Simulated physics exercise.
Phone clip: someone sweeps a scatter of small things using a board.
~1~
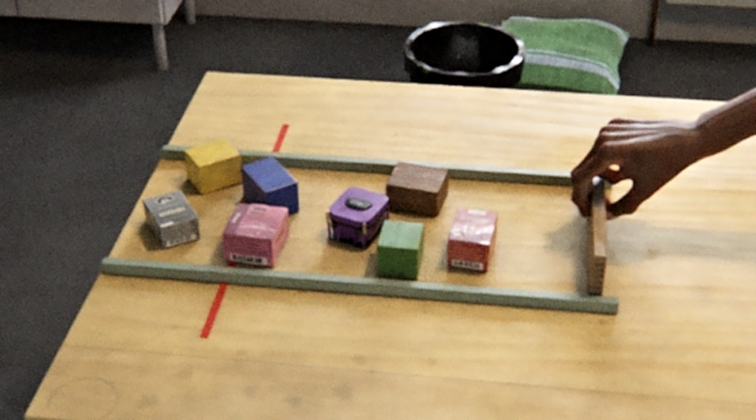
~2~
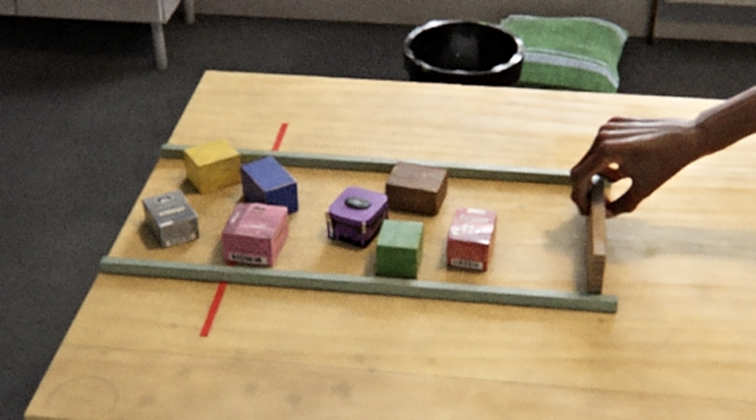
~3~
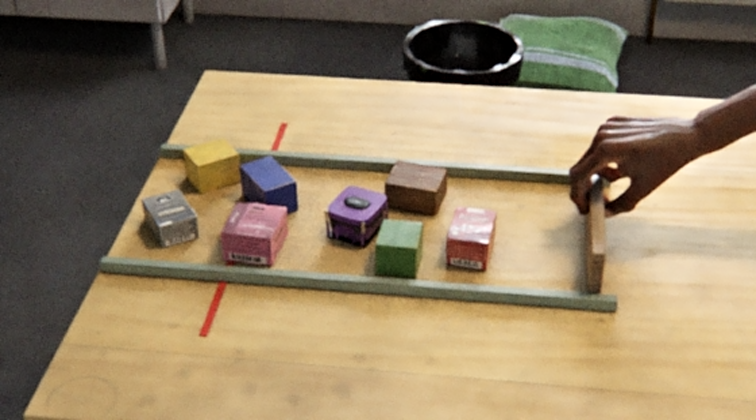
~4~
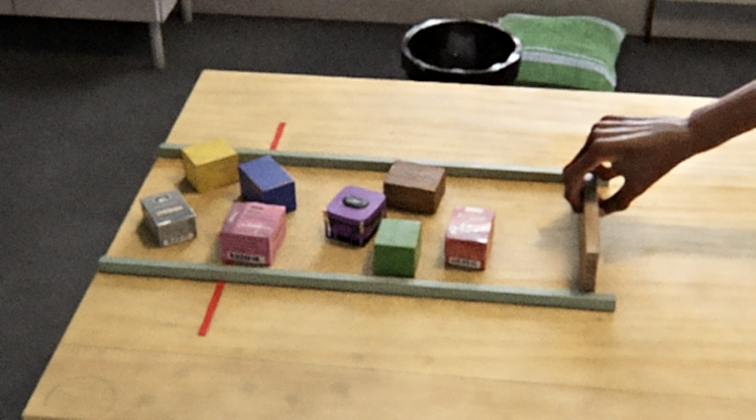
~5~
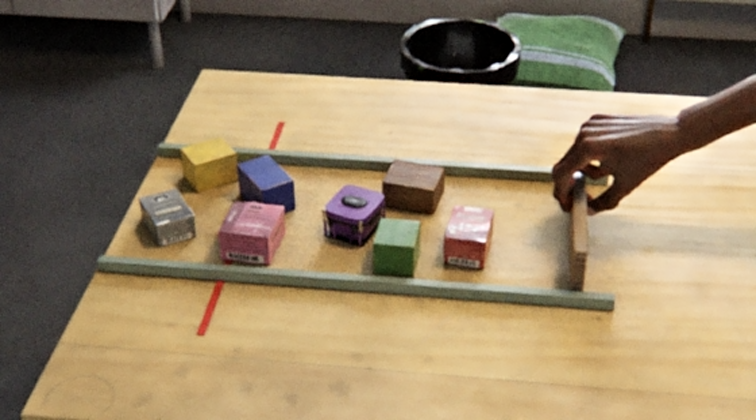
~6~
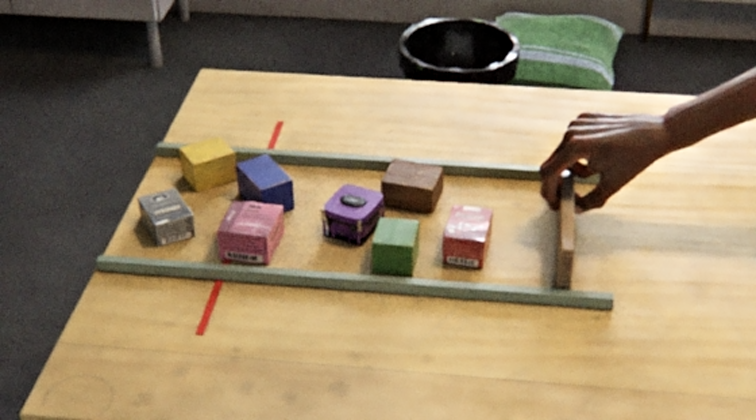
On a wooden table, a hand slides a board slightly left toward scattered blocks and boxes.
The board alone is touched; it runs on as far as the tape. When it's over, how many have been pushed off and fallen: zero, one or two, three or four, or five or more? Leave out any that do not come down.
By the end, one or two have fallen.
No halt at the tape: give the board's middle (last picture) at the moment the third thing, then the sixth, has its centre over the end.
Near (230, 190) first, near (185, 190) second.
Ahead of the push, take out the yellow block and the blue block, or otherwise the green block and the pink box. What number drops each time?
The number fallen is 1, and in the other try 0.
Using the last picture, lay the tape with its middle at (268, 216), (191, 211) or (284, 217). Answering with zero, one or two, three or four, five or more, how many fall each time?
Falls: Either one or two; 3 or 4; none at all.
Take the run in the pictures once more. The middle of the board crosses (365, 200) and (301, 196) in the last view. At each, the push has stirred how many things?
In order, the tallies are 6 and 8.
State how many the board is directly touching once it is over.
At rest, 2 are in contact.
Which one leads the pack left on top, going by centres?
That would be the pink box, the foremost.
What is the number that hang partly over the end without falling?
The count is 1.
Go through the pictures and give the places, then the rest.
The first frame shows grey box (172, 219); yellow block (214, 167); blue block (270, 189); board (596, 219); tape (250, 217).
The second frame shows yellow block (213, 165); purple case (358, 217).
The third frame shows blue block (269, 188); red box (471, 238).
The fourth frame shows grey box (169, 218); green block (398, 248).
The fifth frame shows yellow block (210, 164); board (578, 215).
The sixth frame shows grey box (167, 217); yellow block (208, 164); blue block (265, 186); board (565, 213); tape (245, 214).
Soon after, none off yet; grey box at rest near (167, 217); yellow block at rest near (208, 164); blue block at rest near (265, 186).
Then, none off yet; grey box at rest near (164, 217); yellow block at rest near (208, 164); blue block moved a little near (246, 180).
At rest, the number that fall off is one or two; fallen, yellow block and grey box.
